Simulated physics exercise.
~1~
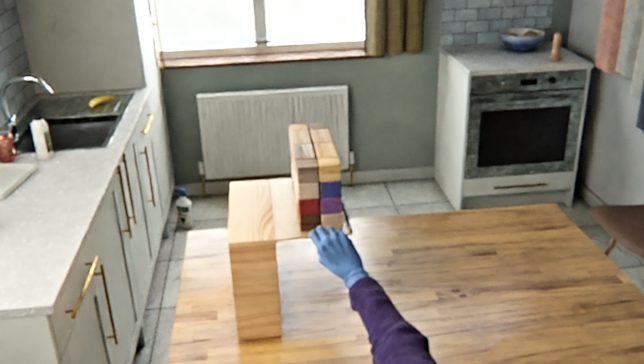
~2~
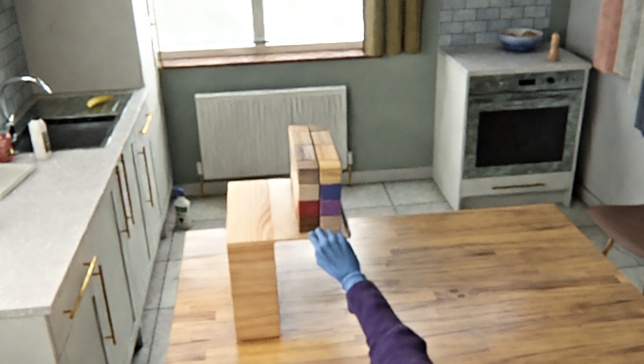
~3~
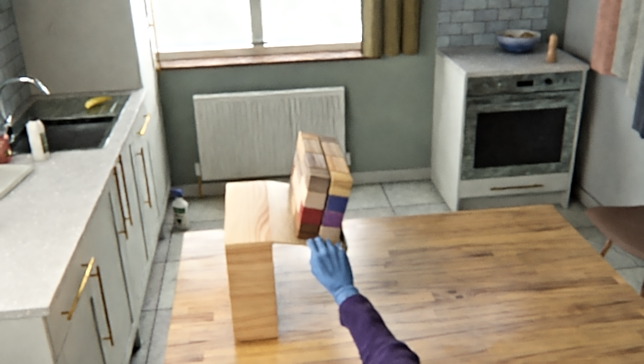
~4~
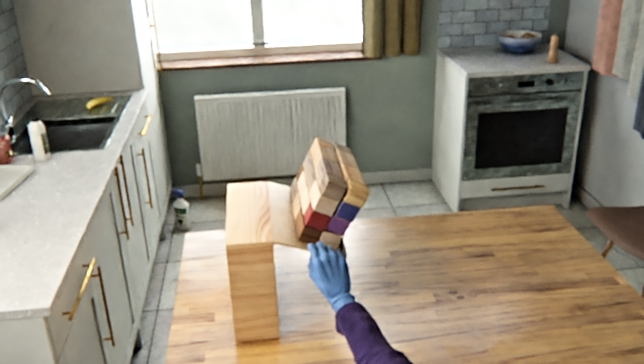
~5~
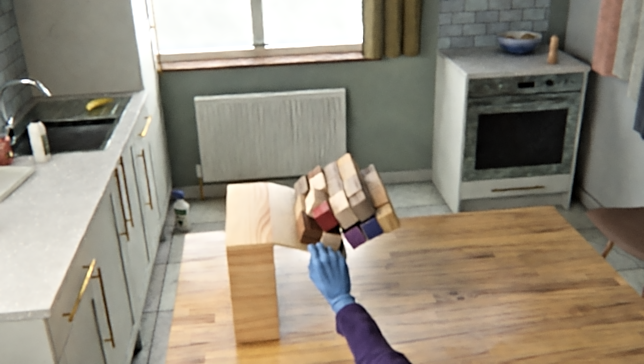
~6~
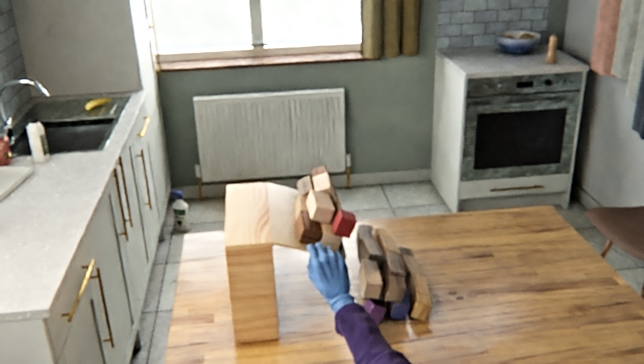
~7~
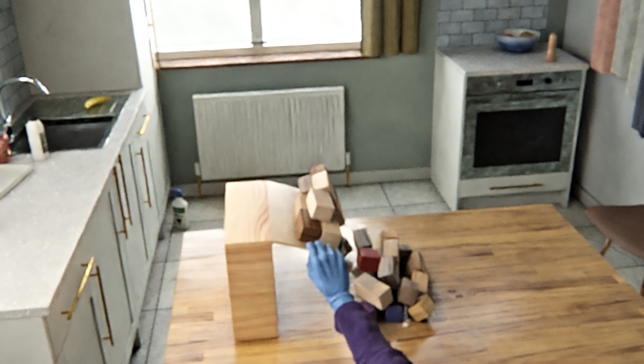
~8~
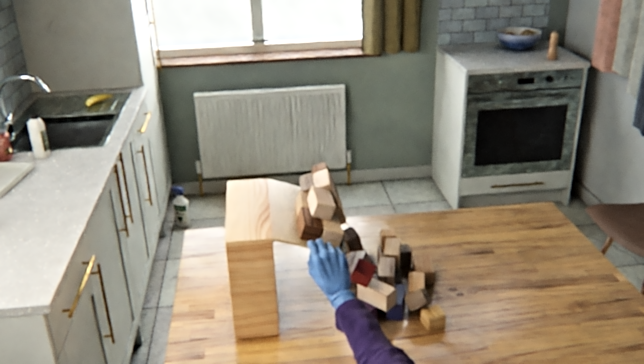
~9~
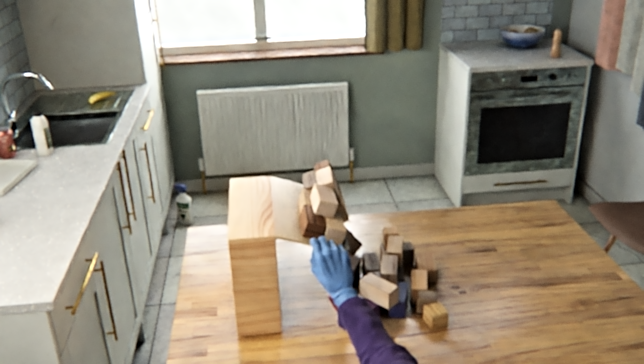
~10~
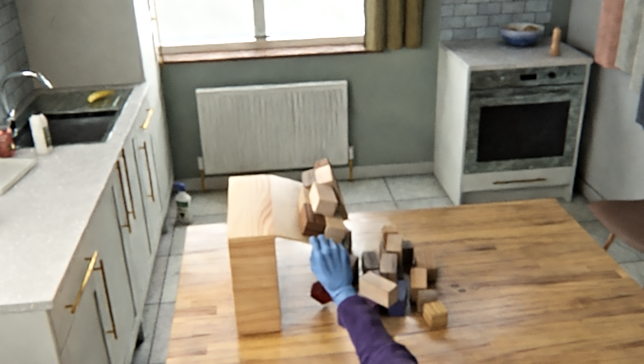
At the start, a stack of wooden blocks, with purple and red ones near the bottom, stands upright on a wooden platform above a kitchen table, a blue-gloved hand beneath its edge. The platform's right side dips, and the stack leans right. As the tilt stops, the stack tips further and splits apart. Most of the blocks, including the purple one, drop onto the table and scatter, and the red block tumbles down after them. Finally, the purple block lies on its side among the fallen pieces, while a small cluster remains on the sloping platform.
